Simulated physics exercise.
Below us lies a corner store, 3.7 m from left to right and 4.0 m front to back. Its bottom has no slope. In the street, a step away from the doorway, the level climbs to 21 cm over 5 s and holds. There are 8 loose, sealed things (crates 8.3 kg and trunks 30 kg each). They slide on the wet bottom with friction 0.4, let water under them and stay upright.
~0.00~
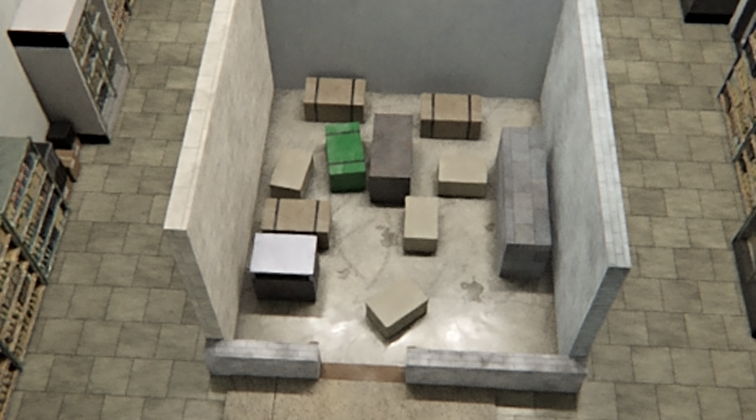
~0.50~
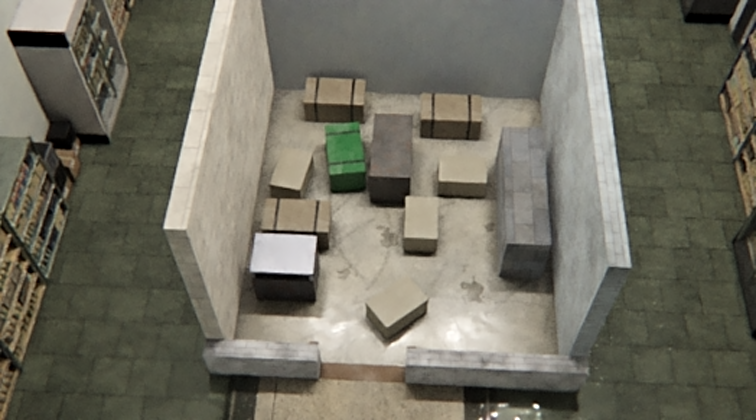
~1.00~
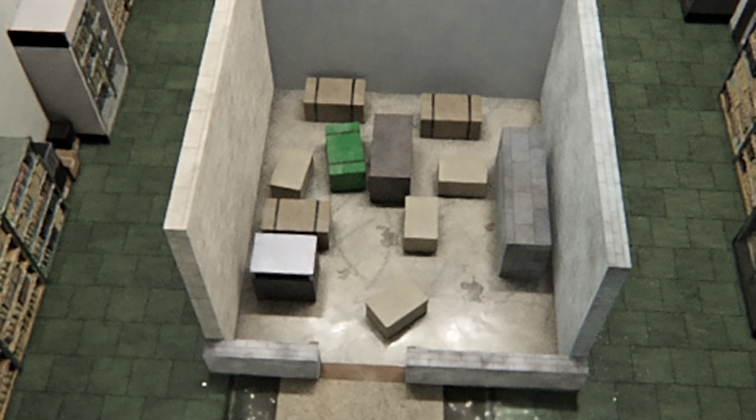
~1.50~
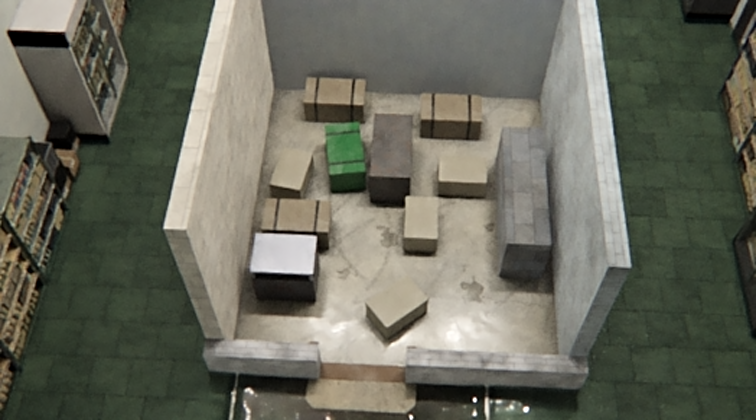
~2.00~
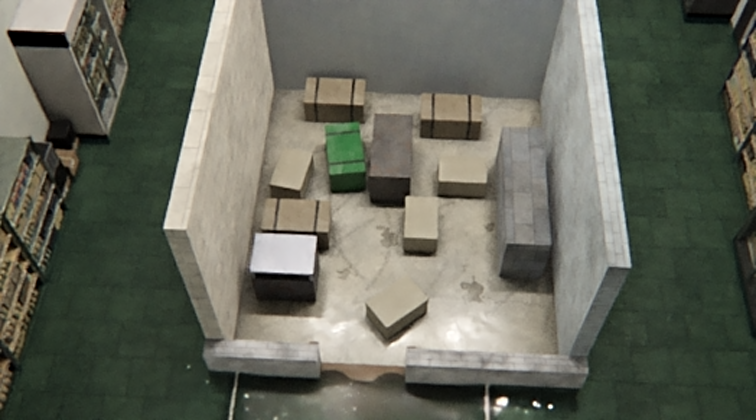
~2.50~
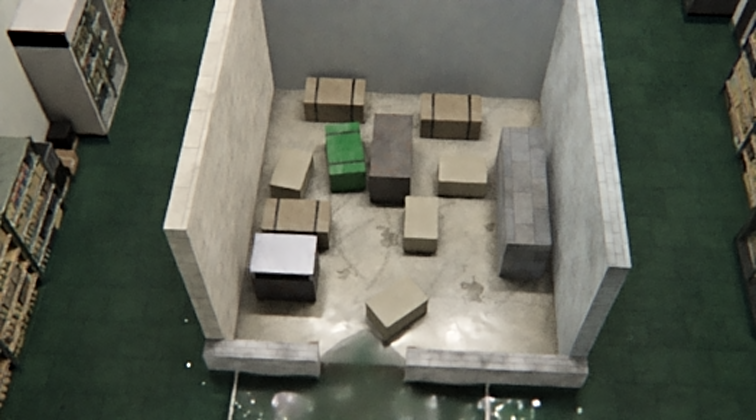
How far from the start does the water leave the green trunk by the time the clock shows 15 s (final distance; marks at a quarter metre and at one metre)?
Green trunk slides a little.
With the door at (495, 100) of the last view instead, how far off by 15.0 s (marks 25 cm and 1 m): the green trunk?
In that case the green trunk barely shifts.
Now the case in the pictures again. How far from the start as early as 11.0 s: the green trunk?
About 40 cm.
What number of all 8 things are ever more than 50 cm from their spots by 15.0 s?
I count 6.
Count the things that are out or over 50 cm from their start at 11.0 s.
4 of them.
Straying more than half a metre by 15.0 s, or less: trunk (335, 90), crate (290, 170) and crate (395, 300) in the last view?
In turn: Over, over, past it.
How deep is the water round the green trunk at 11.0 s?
Roughly 11 cm.
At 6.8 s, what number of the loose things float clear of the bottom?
I count 2.
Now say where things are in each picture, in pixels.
In the first frame, the green trunk at (345, 148), on the bottom; water covers 0.0 m2; 0 of 8 have shifted.
In the second frame, the green trunk at (345, 148) rests on the ground; water covers 0.0 m2; 0 of 8 have shifted.
In the third frame, the green trunk at (345, 148), on the bottom; water covers 0.0 m2; 0 of 8 have shifted.
In the fourth frame, the green trunk at (345, 148) rests on the ground; water covers 0.0 m2; 0 of 8 have shifted.
In the fifth frame, the green trunk at (345, 148), on the bottom; water covers 0.0 m2; 0 of 8 have shifted.
In the sixth frame, the green trunk at (345, 148) rests on the ground; water covers 0.2 m2; 0 of 8 have shifted.
After 3.5 s the green trunk is near (345, 148), 0.0 m from its start, aground; 0 afloat.
After 6.8 s the green trunk is near (345, 147), 0.0 m from its start, aground; 2 afloat.
After 11.0 s the green trunk is near (340, 120), 0.4 m from its start, afloat; 7 afloat.
After 15.0 s the green trunk is near (314, 126), 0.5 m from its start, afloat; 8 afloat.
